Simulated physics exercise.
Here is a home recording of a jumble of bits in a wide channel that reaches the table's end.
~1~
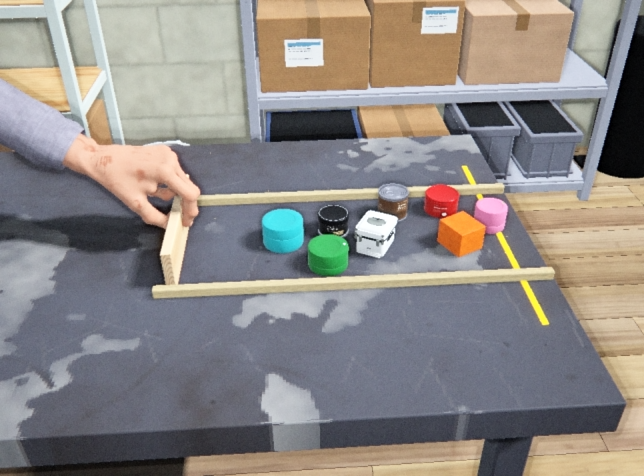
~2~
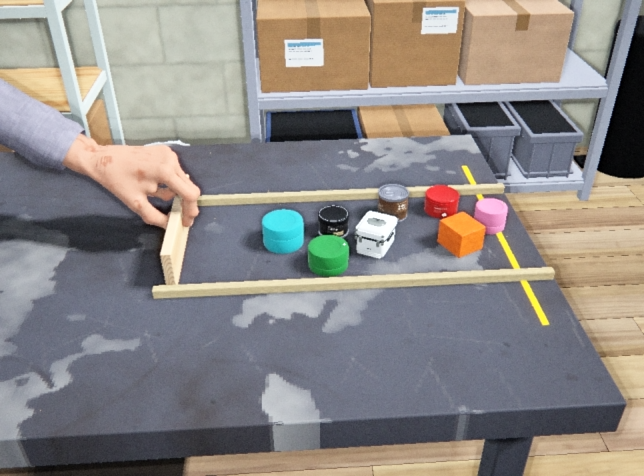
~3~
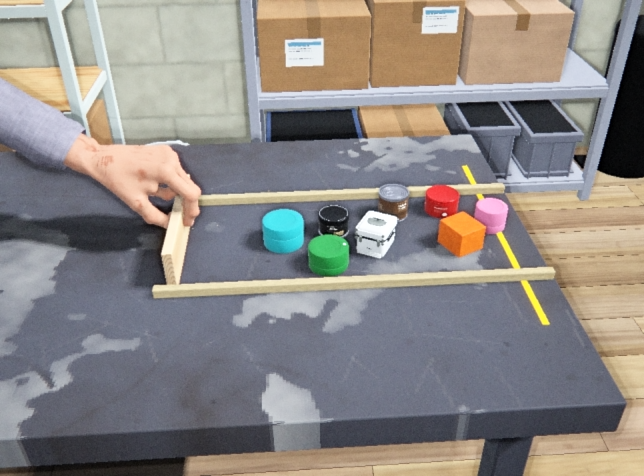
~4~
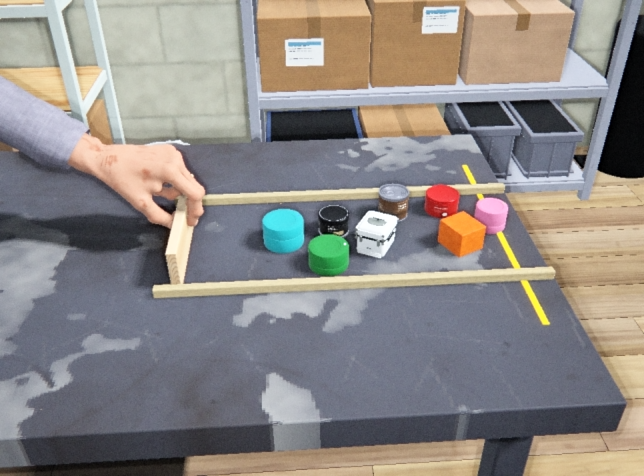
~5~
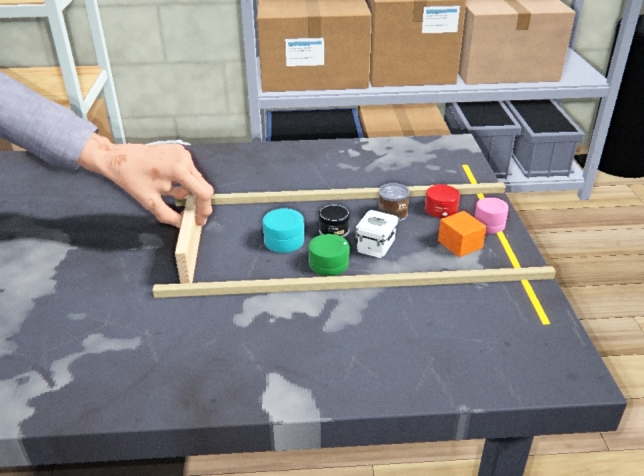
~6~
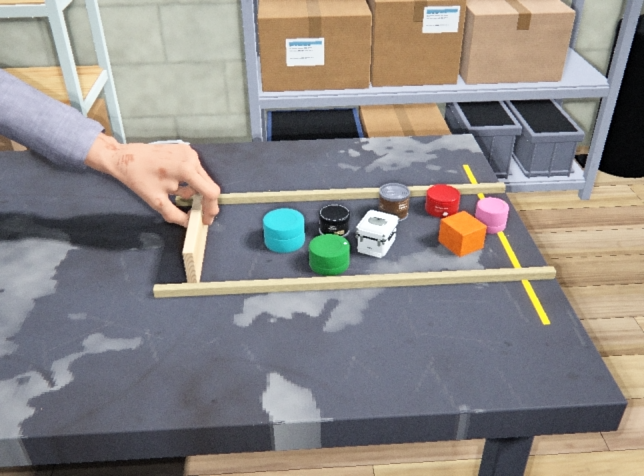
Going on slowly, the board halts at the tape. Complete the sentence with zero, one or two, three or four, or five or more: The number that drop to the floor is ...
The number that drop to the floor is three or four.
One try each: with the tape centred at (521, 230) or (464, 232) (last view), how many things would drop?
That would be 8, then 1.
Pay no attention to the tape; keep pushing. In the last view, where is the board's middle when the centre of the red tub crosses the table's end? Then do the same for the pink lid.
First near (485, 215), second near (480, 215).
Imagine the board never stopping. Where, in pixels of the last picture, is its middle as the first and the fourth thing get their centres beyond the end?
It sits around (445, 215) and after that around (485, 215).
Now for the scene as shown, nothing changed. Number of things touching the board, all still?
Count: 4.
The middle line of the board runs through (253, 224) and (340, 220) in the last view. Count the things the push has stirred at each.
That makes 0 at the first spot and 5 at the second.
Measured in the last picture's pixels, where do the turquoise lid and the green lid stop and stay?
Answer: First (523, 225), after that (536, 253).
Soon after, none off yet; pink lid at rest near (491, 215); orange block at rest near (462, 234); red tub at rest near (443, 201).
Then, none off yet; pink lid at rest near (493, 214); orange block moved about its own width near (492, 233); red tub at rest near (443, 201).
At rest, the number that fall off is three or four; fallen, white case, red tub, orange block and pink lid.
